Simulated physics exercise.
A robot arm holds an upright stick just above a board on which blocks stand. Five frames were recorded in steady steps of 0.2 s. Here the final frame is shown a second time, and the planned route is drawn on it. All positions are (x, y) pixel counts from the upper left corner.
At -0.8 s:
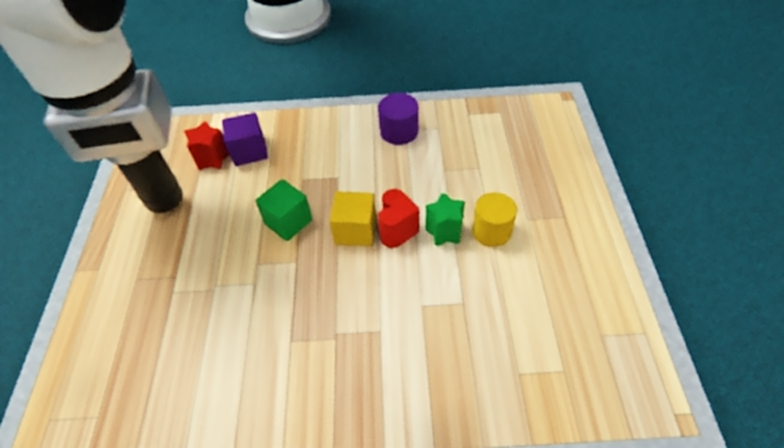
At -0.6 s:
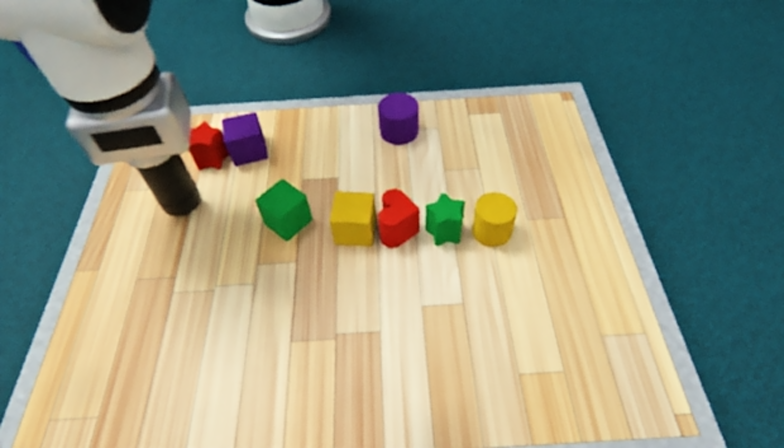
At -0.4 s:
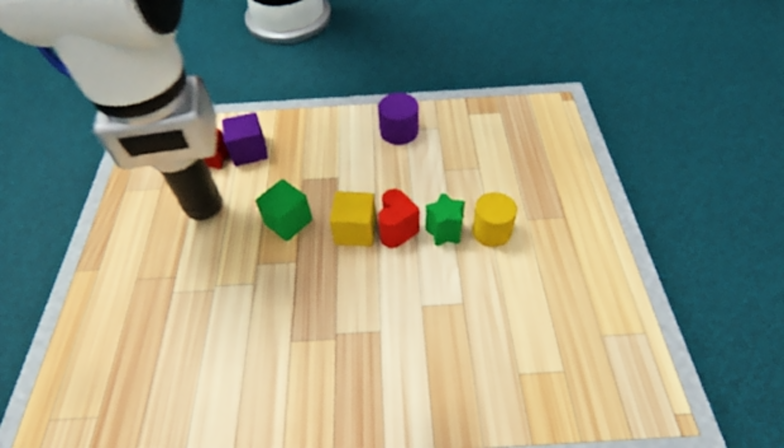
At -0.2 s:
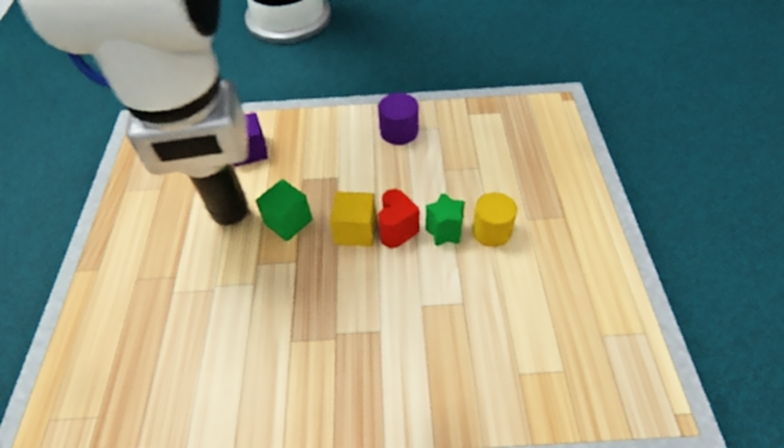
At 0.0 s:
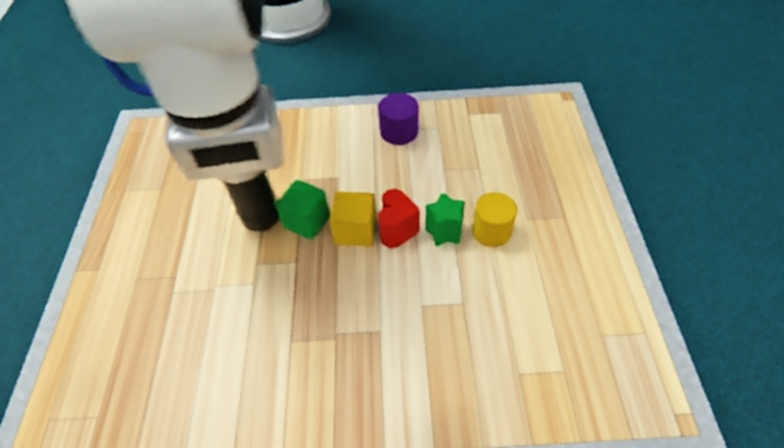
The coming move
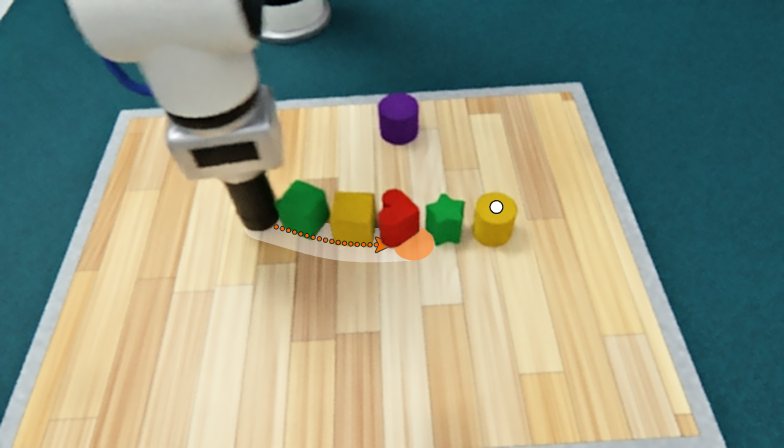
A robot arm moves its stick right and nudges the green block toward the yellow one.
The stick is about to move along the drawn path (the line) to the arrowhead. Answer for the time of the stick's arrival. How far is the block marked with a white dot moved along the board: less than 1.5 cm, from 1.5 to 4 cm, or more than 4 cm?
I'd go with 1.5 to 4 cm for this block.
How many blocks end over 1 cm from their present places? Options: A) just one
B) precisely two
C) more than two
C.
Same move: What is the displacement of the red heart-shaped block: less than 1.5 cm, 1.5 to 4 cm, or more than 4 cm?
That one ends up more than 4 cm from where it is now.
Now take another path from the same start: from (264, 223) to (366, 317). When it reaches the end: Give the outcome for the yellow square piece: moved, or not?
The yellow square piece changes place.
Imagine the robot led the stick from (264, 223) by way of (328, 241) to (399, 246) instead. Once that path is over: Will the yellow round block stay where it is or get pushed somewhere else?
The yellow round block will be pushed away from where it stands.
The drawn path runs from (264, 223) through (335, 242) to (414, 243); the dot is on the yellow round block.
The first path, step by step. One third of the way, stick (309, 230); green square piece (341, 196), turned 50° anticlockwise; yellow square piece (387, 200); red heart-shaped block (423, 205); yellow round block (501, 207).
Two thirds of the way, stick (360, 238); green square piece (357, 187), turned 100° anticlockwise; yellow square piece (395, 197), turned 20° clockwise; red heart-shaped block (430, 206), turned 15° clockwise; yellow round block (505, 207).
At the end, stick (413, 236); green square piece (357, 187), turned 100° anticlockwise; yellow square piece (406, 187); red heart-shaped block (451, 202); yellow round block (523, 204).
